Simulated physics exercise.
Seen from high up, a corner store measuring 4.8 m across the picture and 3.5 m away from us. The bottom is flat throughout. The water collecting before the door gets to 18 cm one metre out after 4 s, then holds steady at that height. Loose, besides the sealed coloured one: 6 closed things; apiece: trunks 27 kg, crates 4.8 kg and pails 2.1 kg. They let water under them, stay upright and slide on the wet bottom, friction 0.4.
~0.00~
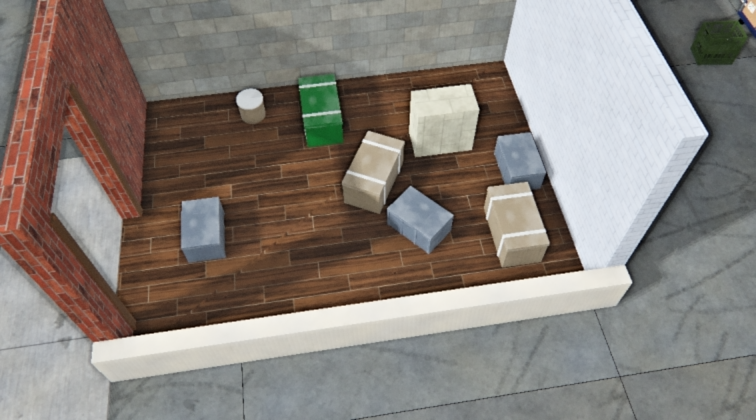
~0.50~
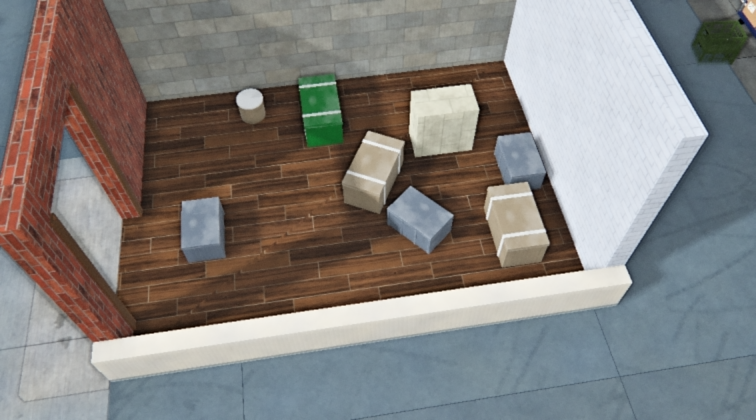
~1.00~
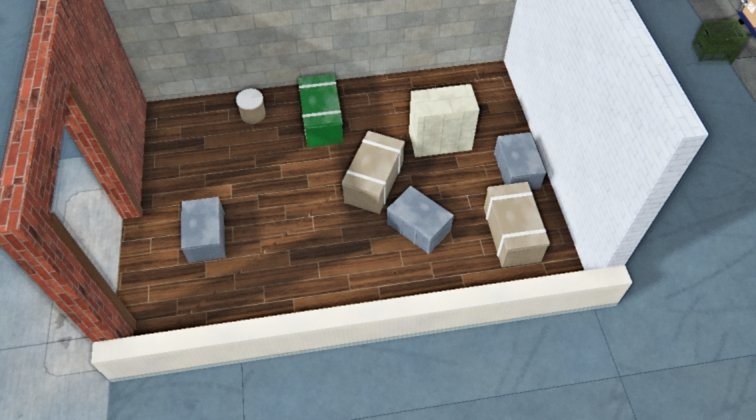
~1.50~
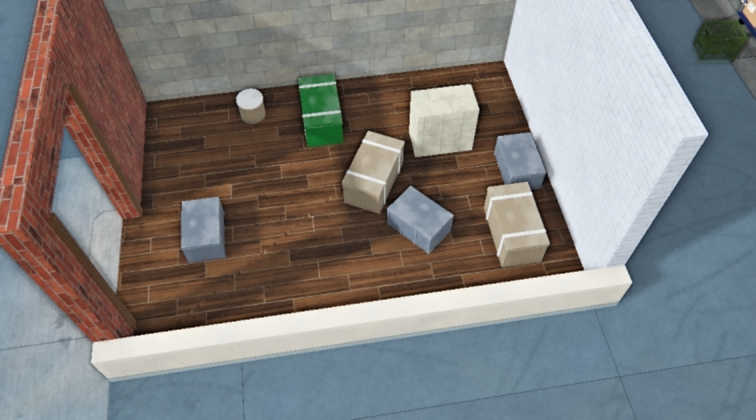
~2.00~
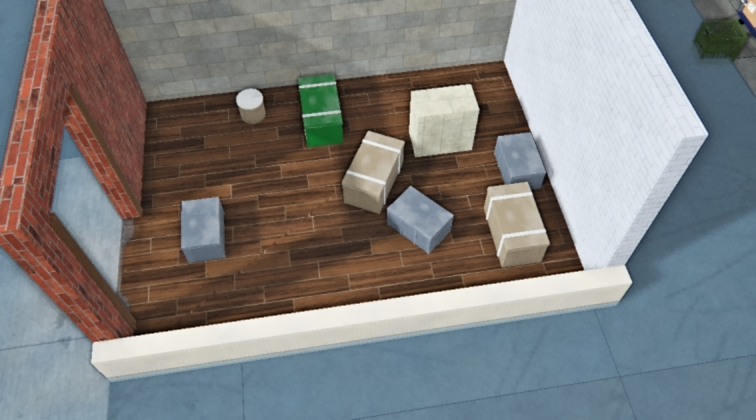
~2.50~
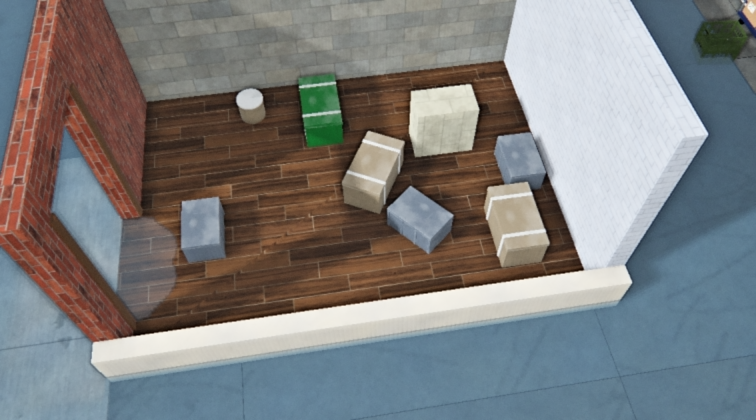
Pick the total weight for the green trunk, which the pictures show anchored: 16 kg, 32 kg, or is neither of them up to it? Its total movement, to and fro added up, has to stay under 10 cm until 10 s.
32 kg is needed.
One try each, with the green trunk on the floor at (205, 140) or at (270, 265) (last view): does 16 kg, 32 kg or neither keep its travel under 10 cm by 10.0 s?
Note, in order: Both OK; none OK.
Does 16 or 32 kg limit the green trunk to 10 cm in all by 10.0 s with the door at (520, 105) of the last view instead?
Note: Neither mass keeps it.
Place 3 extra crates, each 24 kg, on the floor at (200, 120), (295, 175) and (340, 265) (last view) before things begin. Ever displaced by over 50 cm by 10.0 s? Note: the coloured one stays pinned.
In that order: Less, less, past it.
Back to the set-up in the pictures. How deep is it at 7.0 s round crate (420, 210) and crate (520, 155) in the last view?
Depth approx. 3 cm / 0 cm.
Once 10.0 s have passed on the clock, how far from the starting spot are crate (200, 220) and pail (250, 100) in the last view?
First 200 cm, then 100 cm.
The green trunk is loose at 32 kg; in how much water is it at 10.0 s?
About 5 cm.
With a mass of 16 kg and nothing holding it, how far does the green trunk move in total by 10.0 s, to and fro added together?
Total path: Approx. 150 cm.
After 3.5 s the green trunk would be 0 cm from its start with 16 kg and 0 cm from its start with 32 kg; 0 cm of water round it then.
After 4.5 s the green trunk would be 0 cm from its start with 16 kg and 0 cm from its start with 32 kg; 0 cm of water round it then.
After 7.0 s the green trunk would be 25 cm from its start with 16 kg and 0 cm from its start with 32 kg; 4 cm of water round it then.
After 10.0 s the green trunk would be 152 cm from its start with 16 kg and 0 cm from its start with 32 kg; 5 cm of water round it then.
